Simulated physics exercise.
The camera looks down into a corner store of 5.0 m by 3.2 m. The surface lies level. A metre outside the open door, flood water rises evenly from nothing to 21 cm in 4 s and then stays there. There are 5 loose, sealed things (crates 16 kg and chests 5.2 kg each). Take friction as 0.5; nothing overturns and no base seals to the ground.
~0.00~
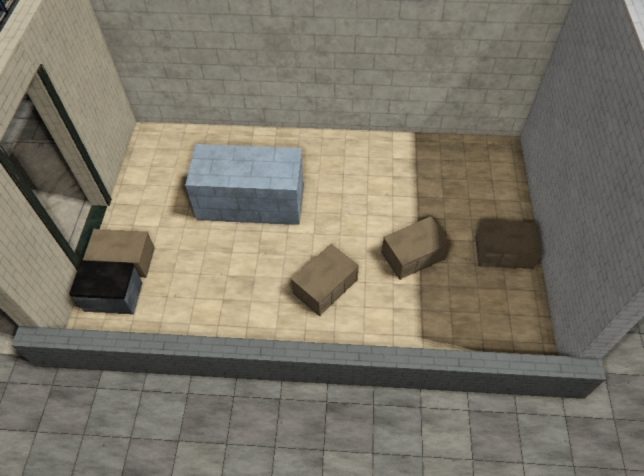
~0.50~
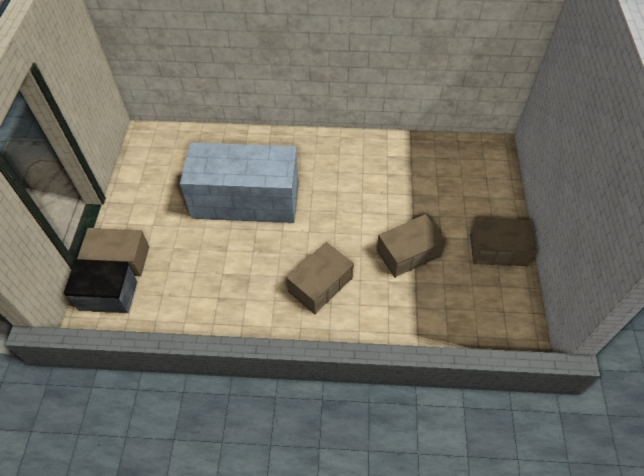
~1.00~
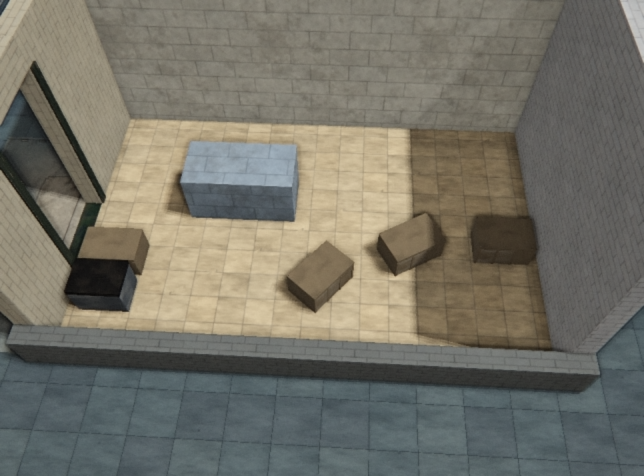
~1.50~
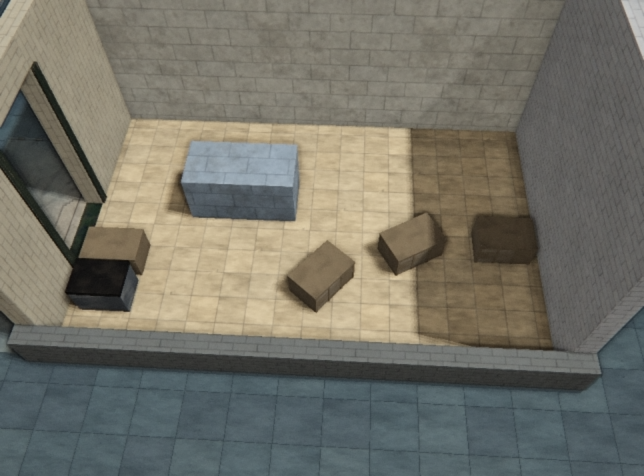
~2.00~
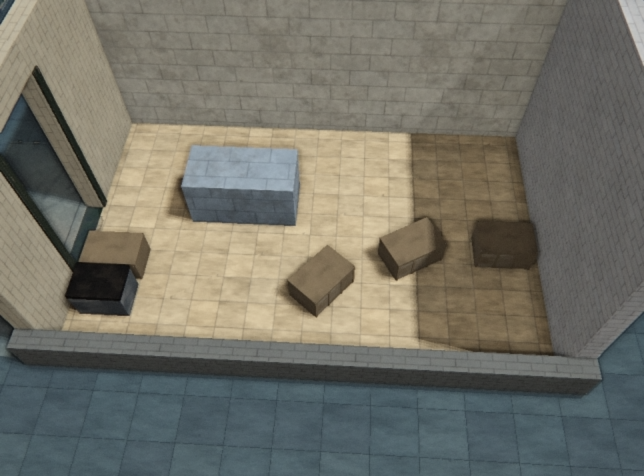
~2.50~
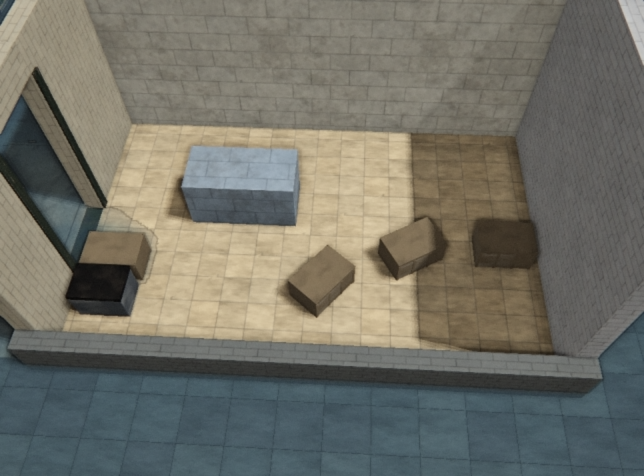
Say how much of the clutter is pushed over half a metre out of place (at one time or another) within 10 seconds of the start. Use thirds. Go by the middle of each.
It is between one and two thirds.
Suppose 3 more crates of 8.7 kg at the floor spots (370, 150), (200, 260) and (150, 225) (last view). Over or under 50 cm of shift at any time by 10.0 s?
In that order: Under, over, over.
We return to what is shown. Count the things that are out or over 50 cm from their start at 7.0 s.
I count 1.
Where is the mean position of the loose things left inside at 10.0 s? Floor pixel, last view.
At about (386, 290).
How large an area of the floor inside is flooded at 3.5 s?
Some 2.0 m2.
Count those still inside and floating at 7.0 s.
2 of them.
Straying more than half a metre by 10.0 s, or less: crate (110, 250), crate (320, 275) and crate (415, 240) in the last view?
In that order: Past it, over, short of it.
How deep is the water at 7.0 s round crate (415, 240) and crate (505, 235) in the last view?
About 3 and 0 cm.
After 3.5 s 0 of 5 are over 50 cm from their spots; 0 afloat.
After 4.5 s 1 of 5 are over 50 cm from their spots; 1 afloat.
After 7.0 s 1 of 5 are over 50 cm from their spots; 2 afloat.
After 10.0 s 2 of 5 are over 50 cm from their spots, and 3 have been at some point; 3 afloat.
